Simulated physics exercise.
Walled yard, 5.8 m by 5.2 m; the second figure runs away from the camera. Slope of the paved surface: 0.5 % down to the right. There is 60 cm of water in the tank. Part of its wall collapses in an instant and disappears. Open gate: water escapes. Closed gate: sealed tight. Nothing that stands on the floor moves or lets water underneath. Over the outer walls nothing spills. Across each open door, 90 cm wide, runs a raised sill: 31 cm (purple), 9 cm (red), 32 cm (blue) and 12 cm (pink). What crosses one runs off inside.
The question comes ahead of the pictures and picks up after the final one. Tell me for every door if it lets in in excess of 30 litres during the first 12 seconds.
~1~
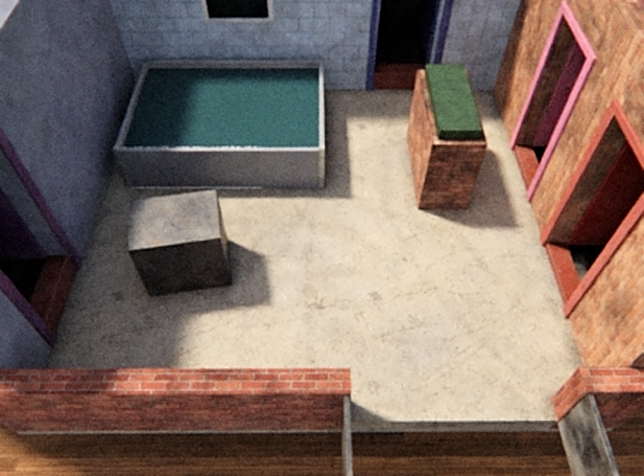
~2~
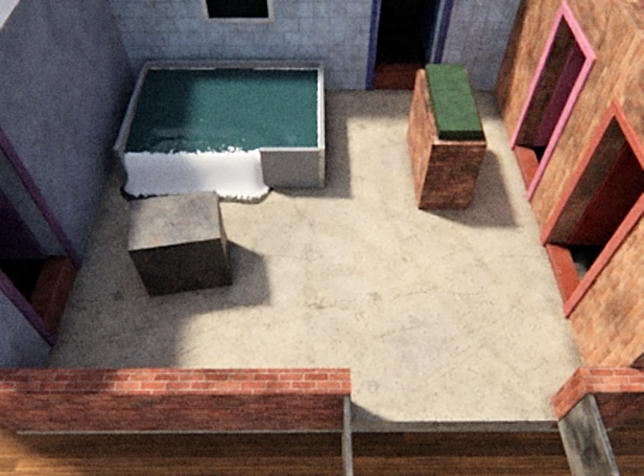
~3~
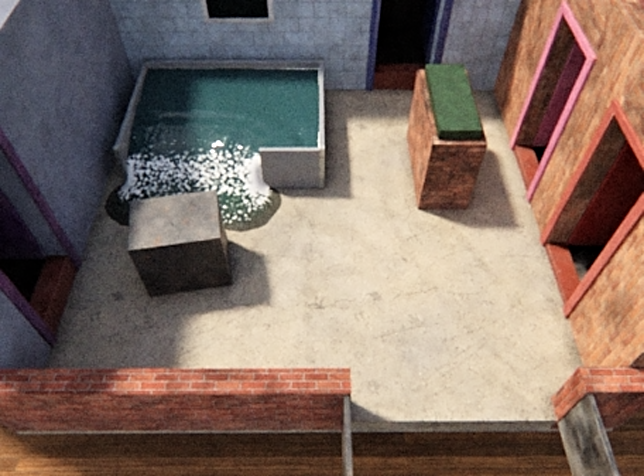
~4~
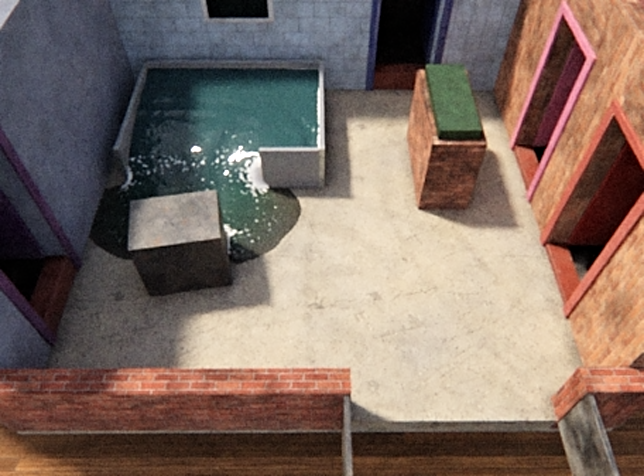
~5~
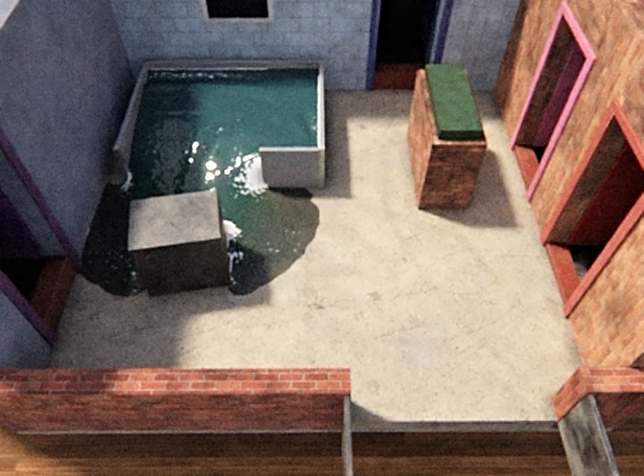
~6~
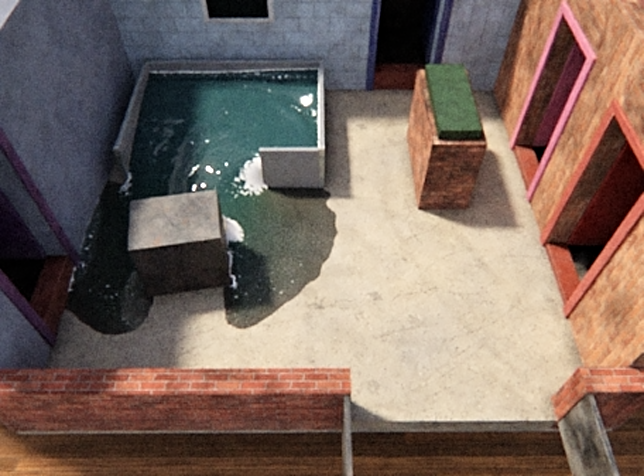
As I see it, the purple door will undershoot the limit; the red door will overshoot the limit; the blue door will undershoot the limit; the pink door will undershoot the limit.
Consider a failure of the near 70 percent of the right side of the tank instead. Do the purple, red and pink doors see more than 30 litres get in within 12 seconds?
In that case, purple door: Less than that, red door: Less than that, pink door: Less than that.
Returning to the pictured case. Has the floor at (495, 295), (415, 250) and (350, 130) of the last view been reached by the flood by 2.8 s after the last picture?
Point 1: Reached; point 2: Reached; point 3: Unreached.
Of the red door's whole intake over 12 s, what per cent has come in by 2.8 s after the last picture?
It comes to about 0 per cent.
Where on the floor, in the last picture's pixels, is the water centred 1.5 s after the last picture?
Near (207, 206).
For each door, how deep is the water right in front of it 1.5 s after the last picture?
In centimetres, the purple door has 21, the red door 0, the blue door 0 and the pink door 0.
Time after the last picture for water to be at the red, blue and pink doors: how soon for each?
The red door is reached at 2.0 s, blue at 3.2 s, pink at 2.8 s.
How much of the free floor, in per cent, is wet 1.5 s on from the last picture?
Wet share: Near 60 percent.
Then, 0.7 s after the last picture water covers 30 % of the floor and is deepest (50 cm) near (91, 233); purple door 24 cm at the sill, 0 L in, red door not reached, blue door not reached, pink door not reached.
Then, 1.5 s after the last picture water covers 60 % of the floor and is deepest (43 cm) near (36, 398); purple door 21 cm at the sill, 0 L in, red door not reached, blue door not reached, pink door not reached.
Then, 2.8 s after the last picture water covers 75 % of the floor and is deepest (27 cm) near (138, 93); purple door 13 cm at the sill, 1 L in, red door 10 cm at the sill, 1 L in, blue door not reached, pink door not reached.
Then, 6.3 s after the last picture water covers 95 % of the floor and is deepest (18 cm) near (494, 123); purple door 9 cm at the sill, 1 L in, red door 15 cm at the sill, 147 L in, blue door 10 cm at the sill, 0 L in, pink door 9 cm at the sill, 0 L in.
Then, 11.3 s after the last picture water covers 95 % of the floor and is deepest (14 cm) near (300, 397); purple door 5 cm at the sill, 1 L in, red door 9 cm at the sill, 168 L in, blue door 10 cm at the sill, 0 L in, pink door 8 cm at the sill, 0 L in.
